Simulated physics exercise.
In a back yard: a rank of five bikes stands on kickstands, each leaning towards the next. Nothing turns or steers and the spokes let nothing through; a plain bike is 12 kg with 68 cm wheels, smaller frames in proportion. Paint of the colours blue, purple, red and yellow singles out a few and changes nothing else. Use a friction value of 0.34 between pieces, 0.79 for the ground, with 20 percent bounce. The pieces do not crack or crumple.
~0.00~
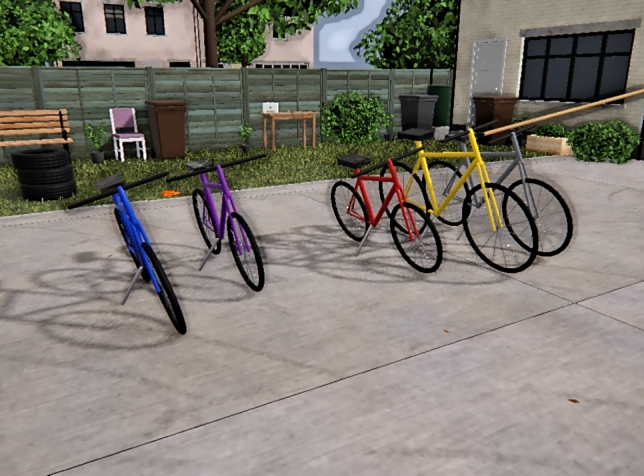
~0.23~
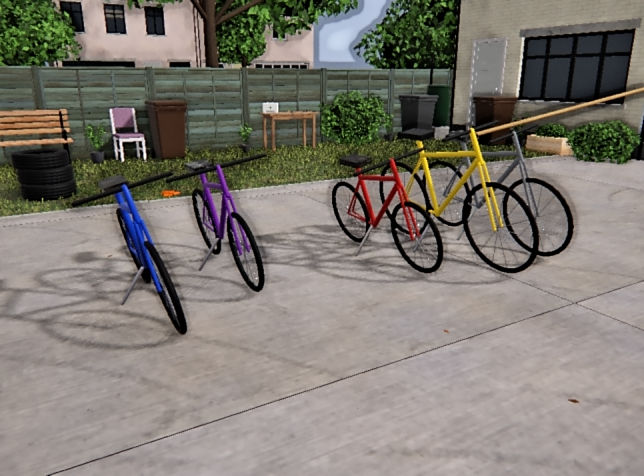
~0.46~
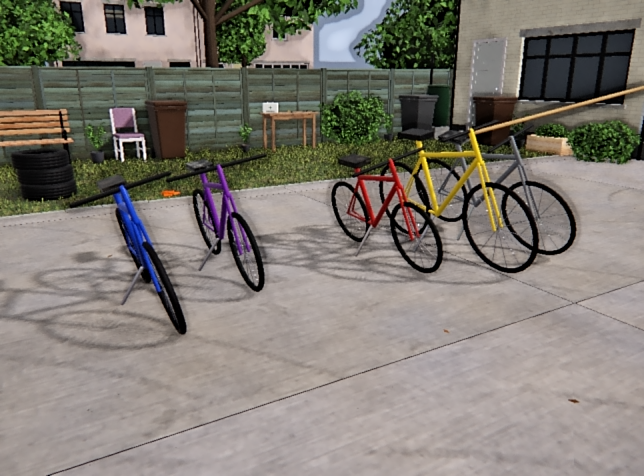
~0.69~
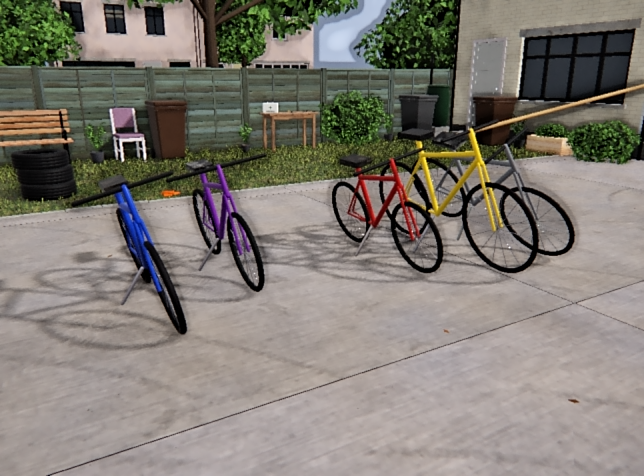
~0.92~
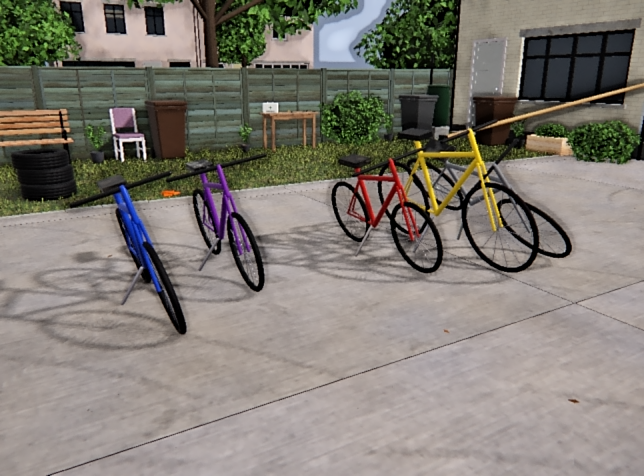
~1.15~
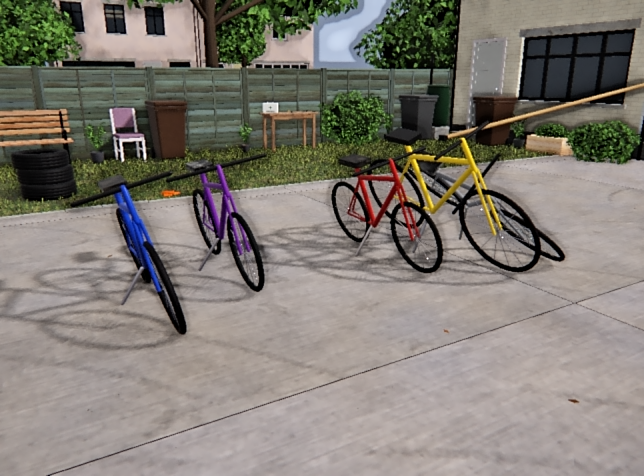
A paved back yard with a green fence and a brick building behind is seen from a fixed, slightly raised viewpoint. Blue and purple bikes stand at left, with red, yellow and grey ones at right, where a long wooden pole reaches in from the edge. The pole pushes the grey bike, which leans steadily lower behind the yellow one, and then the yellow bike tilts slightly left towards the red.
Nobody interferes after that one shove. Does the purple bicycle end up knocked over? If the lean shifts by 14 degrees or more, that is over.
No.
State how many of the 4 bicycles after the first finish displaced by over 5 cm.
Count: 2.
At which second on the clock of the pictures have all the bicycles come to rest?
Rest time: Around 2.5 s.
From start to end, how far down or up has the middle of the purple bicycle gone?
It finishes some 0 cm lower than at the start.
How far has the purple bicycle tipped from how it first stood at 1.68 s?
Something like 0°, more or less.
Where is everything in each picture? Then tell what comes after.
In the first frame (each place is the centre of the face we see best), pole end (483, 135) 11 cm from the first bicycle; purple bicycle (254, 239); blue bicycle (164, 278); yellow bicycle (416, 200); the others all in place.
In the second frame, pole end pushing; purple bicycle (254, 240).
In the third frame, pole end pushing; purple bicycle (254, 239); the others all in place.
In the fourth frame, pole end pushing; purple bicycle (254, 239); the others all in place.
In the fifth frame, pole end stopped; purple bicycle (254, 239); the others all in place.
In the sixth frame, pole end (446, 138) stopped; purple bicycle (254, 239); yellow bicycle (412, 208) tilted 12°; blue bicycle (166, 277); one has shifted.
By 1.42 s, 1 of the 4 other bicycles over; purple bicycle unmoved; yellow bicycle tilted 32°.
By 1.68 s, 2 of the 4 other bicycles over; purple bicycle unmoved; yellow bicycle tilted 52°.
By 1.96 s, 2 of the 4 other bicycles over; purple bicycle unmoved; yellow bicycle tilted 72°.
When it is over (2.8 s), 2 of the 4 other bicycles over; purple bicycle unmoved; yellow bicycle tilted 71°; red bicycle tilted 61°. Two left standing. In pixels of the last frame, middles, purple bicycle near (219, 215), yellow bicycle near (383, 240).
